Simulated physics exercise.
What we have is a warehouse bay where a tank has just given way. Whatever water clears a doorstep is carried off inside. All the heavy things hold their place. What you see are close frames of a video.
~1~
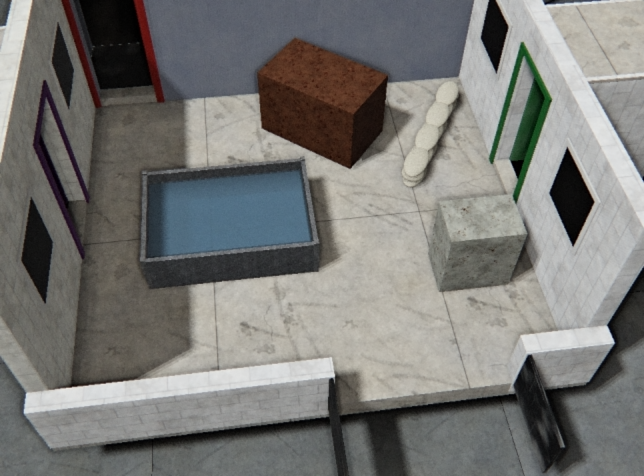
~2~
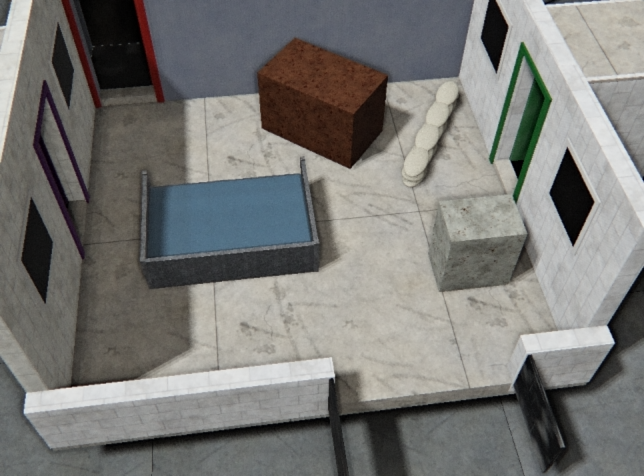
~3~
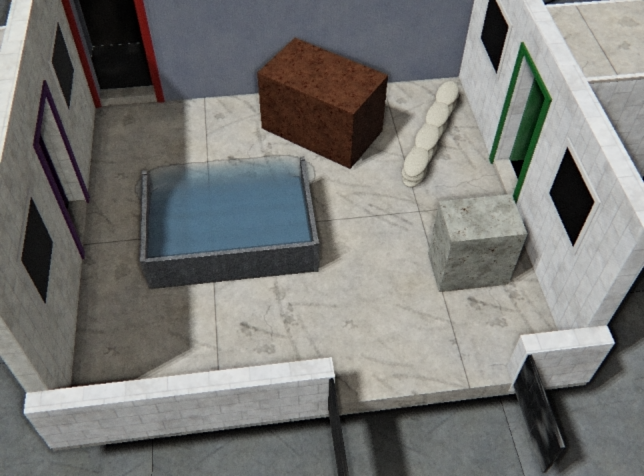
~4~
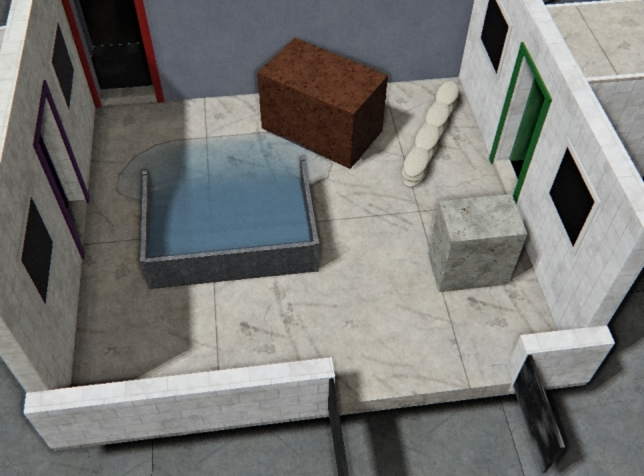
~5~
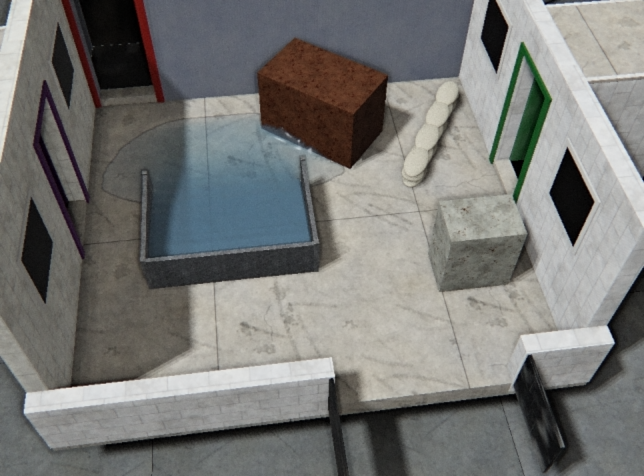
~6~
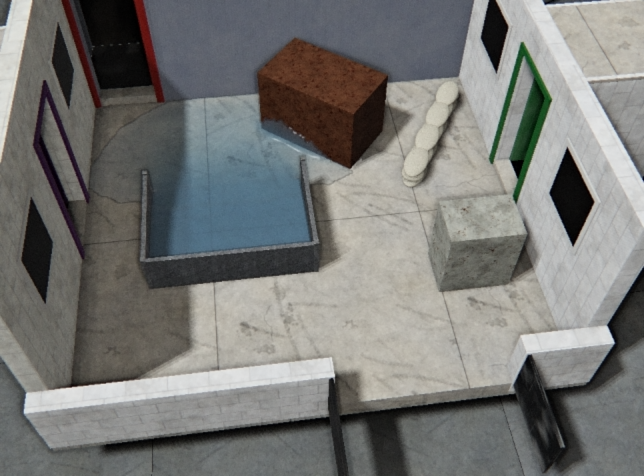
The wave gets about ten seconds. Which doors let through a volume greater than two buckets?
Red door: Overshoots. Purple door: Does not overshoot. Green door: Does not overshoot.
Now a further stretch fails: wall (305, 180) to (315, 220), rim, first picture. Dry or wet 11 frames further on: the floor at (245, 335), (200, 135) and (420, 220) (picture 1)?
Taking each in turn, they come out kept dry, kept dry, watered.
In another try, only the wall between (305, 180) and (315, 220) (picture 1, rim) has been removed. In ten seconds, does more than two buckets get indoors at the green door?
After that, green door tops the limit.
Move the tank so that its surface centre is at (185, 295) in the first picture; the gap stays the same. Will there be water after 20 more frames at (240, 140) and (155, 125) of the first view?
One after the other: Under water, covered.
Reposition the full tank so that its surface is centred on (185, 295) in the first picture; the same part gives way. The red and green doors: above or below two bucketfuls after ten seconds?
As it turns out, the red door ends up past the line and the green door ends up short of the line.
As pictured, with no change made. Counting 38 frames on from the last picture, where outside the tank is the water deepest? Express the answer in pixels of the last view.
Look close to (69, 417).
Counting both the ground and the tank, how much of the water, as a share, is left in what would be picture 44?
That works out to about 94 per cent.
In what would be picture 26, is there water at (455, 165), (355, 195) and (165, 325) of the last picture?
Result, in order: Unflooded / waterlogged / unflooded.
A moment on, water covers 25 % of the floor; the red door wet at the sill, nothing in, the purple door not reached, the green door not reached.
Next, water covers 35 % of the floor; the red door over two buckets in, the purple door not reached, the green door not reached.
Then, water covers 50 % of the floor; the red door over two buckets in, the purple door wet at the sill, nothing in, the green door not reached.
Later, water covers 70 % of the floor; the red door far over two buckets in, the purple door under two buckets in, the green door wet at the sill, nothing in.
In the end, water covers 95 % of the floor; the red door far over two buckets in, the purple door under two buckets in, the green door wet at the sill, nothing in.
